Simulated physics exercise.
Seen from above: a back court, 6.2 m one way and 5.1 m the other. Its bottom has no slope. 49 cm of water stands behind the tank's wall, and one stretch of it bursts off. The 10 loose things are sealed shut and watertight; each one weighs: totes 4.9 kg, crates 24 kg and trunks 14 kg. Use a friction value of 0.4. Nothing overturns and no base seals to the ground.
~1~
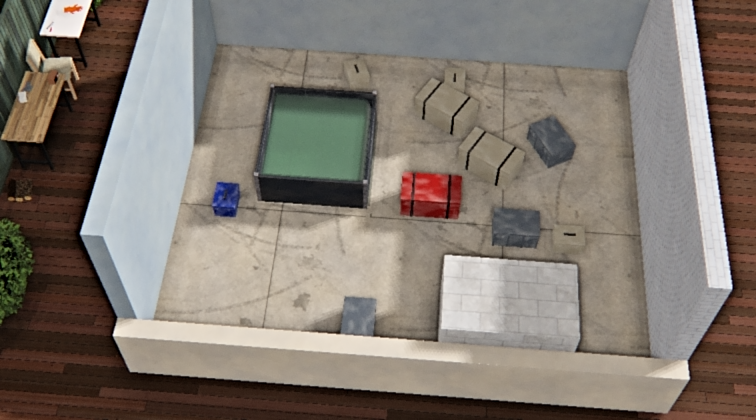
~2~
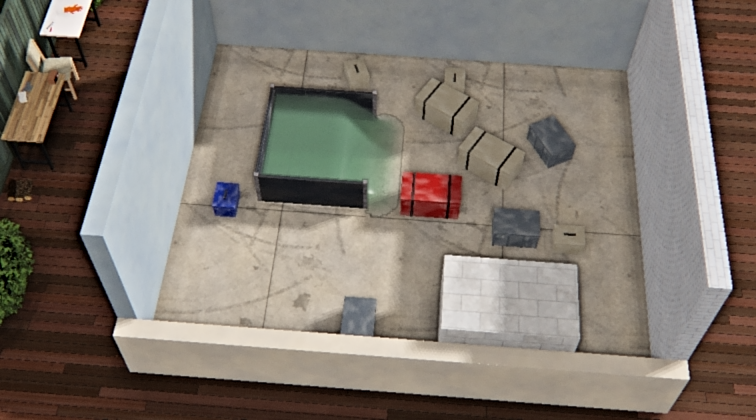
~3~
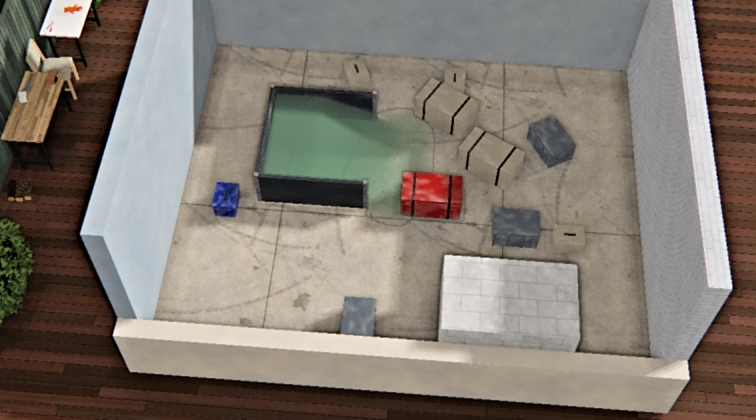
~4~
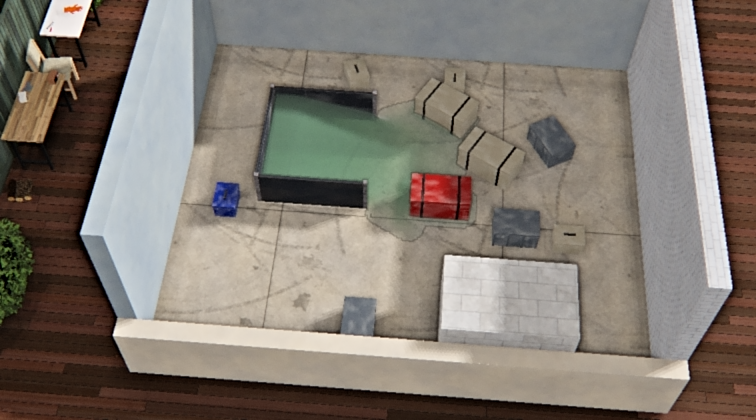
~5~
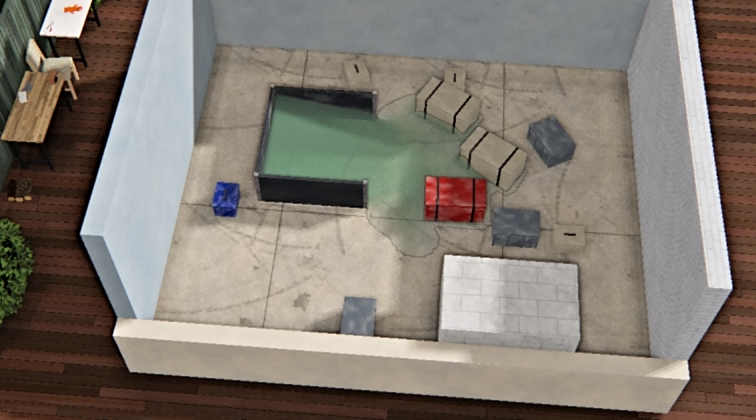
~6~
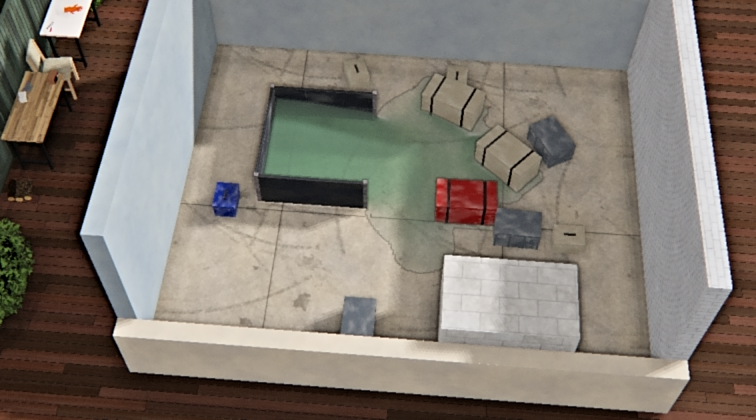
A dark-walled pool of green water in a walled court burst open on its right side, and the water spread across the flat floor, pushing the red trunk right, then nudging nearby tan crates.
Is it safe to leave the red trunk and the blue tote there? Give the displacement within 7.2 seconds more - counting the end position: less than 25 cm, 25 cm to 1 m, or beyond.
As I see it, red trunk: Long move; blue tote: Almost still.
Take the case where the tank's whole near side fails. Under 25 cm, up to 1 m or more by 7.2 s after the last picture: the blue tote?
Had it gone that way, the blue tote would be borne far.
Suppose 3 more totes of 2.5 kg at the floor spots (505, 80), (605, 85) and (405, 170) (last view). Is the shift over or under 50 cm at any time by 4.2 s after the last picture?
First beyond, then within, then beyond.
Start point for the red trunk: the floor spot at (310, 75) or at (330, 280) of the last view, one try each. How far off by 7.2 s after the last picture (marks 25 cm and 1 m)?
Nearly still; nearly still.
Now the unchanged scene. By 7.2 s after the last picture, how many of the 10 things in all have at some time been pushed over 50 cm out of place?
The answer here is 7.
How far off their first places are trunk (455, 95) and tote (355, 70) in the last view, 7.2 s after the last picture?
In that order: 10 cm, 80 cm.
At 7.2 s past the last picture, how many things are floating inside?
It comes to 5.
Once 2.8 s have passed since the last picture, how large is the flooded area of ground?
About 19 m2.
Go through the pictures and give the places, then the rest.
The red trunk at (431, 187), on the bottom; the blue tote at (226, 195) rests on the ground; 2.0 m2 under water; 0 of 10 have shifted, in the first picture.
The red trunk at (431, 187) rests on the ground; the blue tote at (226, 195) rests on the ground; water covers 2.8 m2; 0 of 10 have shifted, in the second picture.
The red trunk at (432, 187) rests on the ground; the blue tote at (226, 195), on the bottom; water covers 3.6 m2; 0 of 10 have shifted, in the third picture.
The red trunk at (441, 189) rests on the ground, 13 cm from its start; the blue tote at (226, 195), on the bottom; 4.5 m2 under water; 1 of 10 have shifted, in the fourth picture.
The red trunk at (456, 192) rests on the ground, 33 cm from its start; the blue tote at (226, 195) rests on the ground; water covers 5.3 m2; 1 of 10 have shifted, in the fifth picture.
The red trunk at (467, 194), on the bottom, 48 cm from its start; the blue tote at (226, 195) rests on the ground; water covers 6.4 m2; 4 of 10 have shifted, in the sixth picture.
Then, 0.9 s after the last picture the red trunk is near (473, 192), 0.6 m from its start, afloat; the blue tote is near (226, 195), 0.0 m from its start, aground; 1 afloat.
Then, 2.8 s after the last picture the red trunk is near (475, 227), 0.8 m from its start, afloat; the blue tote is near (226, 195), 0.0 m from its start, aground; 6 afloat.
Then, 4.8 s after the last picture the red trunk is near (463, 249), 1.0 m from its start, aground; the blue tote is near (226, 195), 0.0 m from its start, aground; 4 afloat.
Then, 7.2 s after the last picture the red trunk is near (373, 267), 1.5 m from its start, afloat; the blue tote is near (226, 195), 0.0 m from its start, aground; 5 afloat.
